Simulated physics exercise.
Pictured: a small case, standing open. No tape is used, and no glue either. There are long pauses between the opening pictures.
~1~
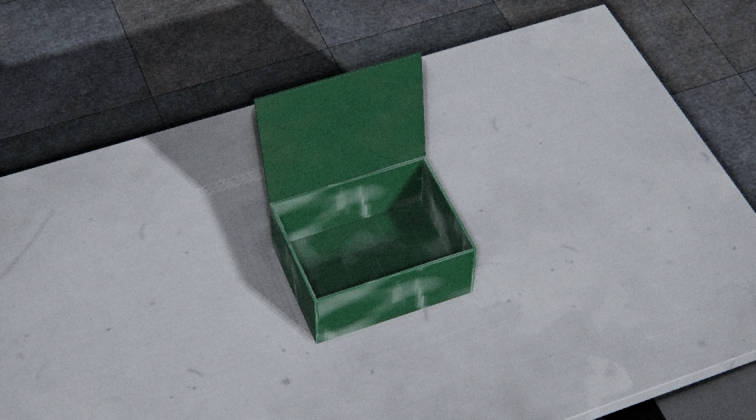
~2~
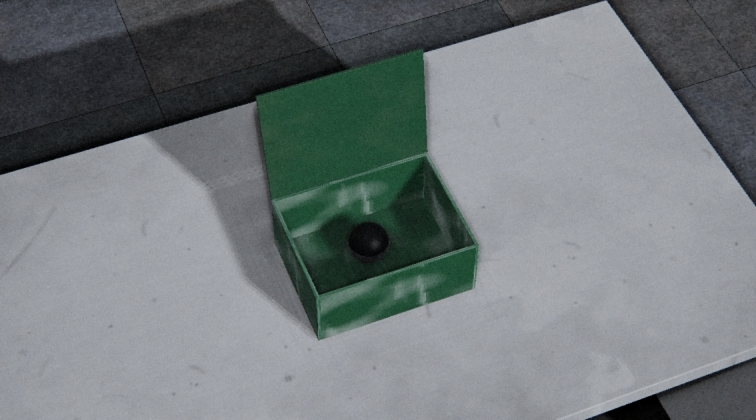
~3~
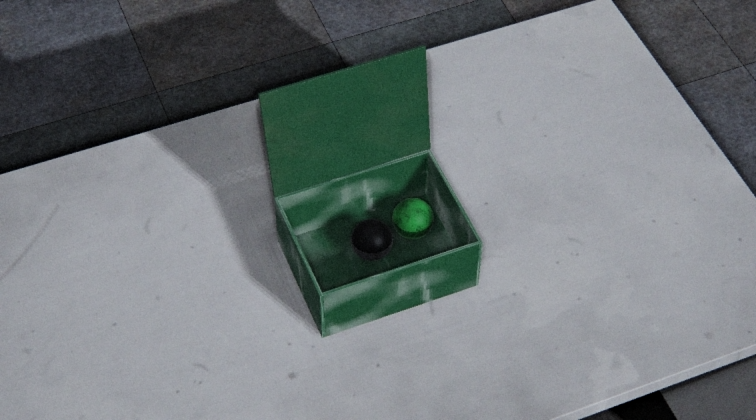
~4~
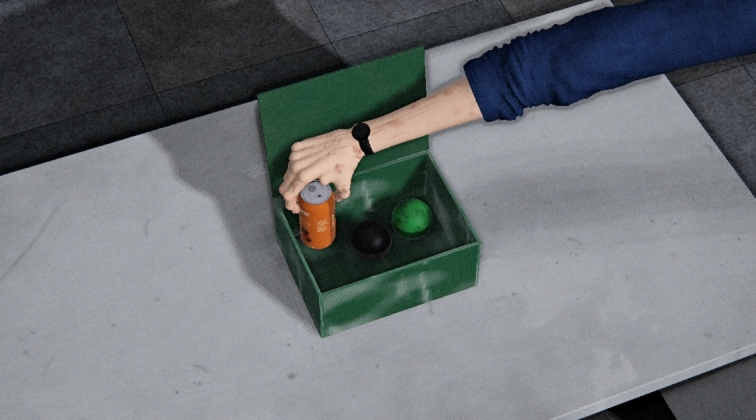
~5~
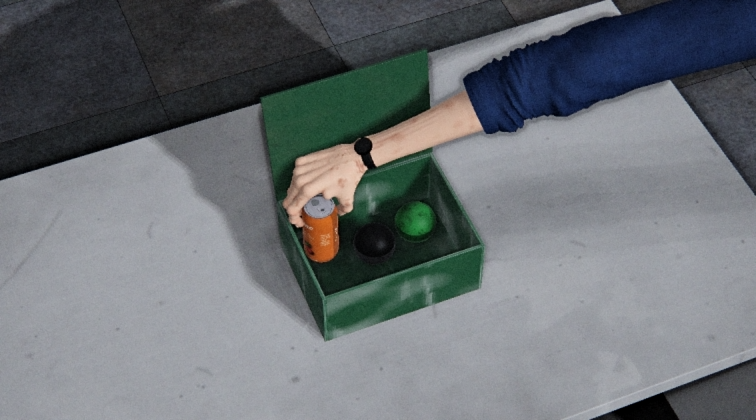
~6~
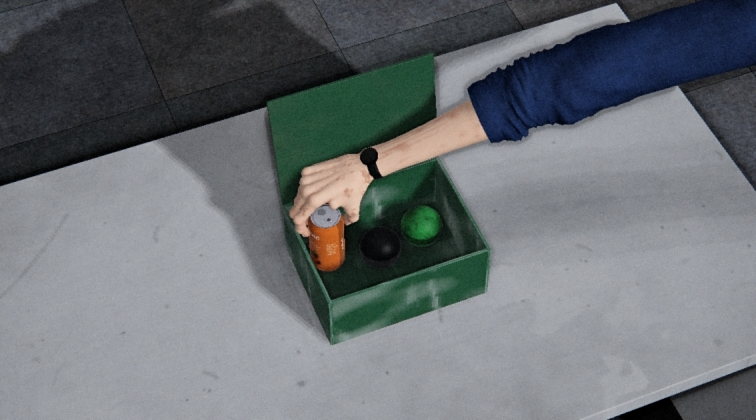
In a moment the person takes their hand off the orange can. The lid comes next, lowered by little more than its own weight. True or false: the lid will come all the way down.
False.
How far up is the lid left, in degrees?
Lid angle from rim - close to 25°.
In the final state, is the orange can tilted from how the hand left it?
By the end it has kept its angle.
Then, 1.00 s on from there, lid starting down.
Then, 1.40 s on from there, lid 72° above the rim.
Then, 1.70 s on from there, lid 53° above the rim.
Then, 2.00 s on from there, lid 30° above the rim.
In the end, lid 26° above the rim; all 3 unmoved. At the end, from the last picture's camera, orange can near (327, 239).
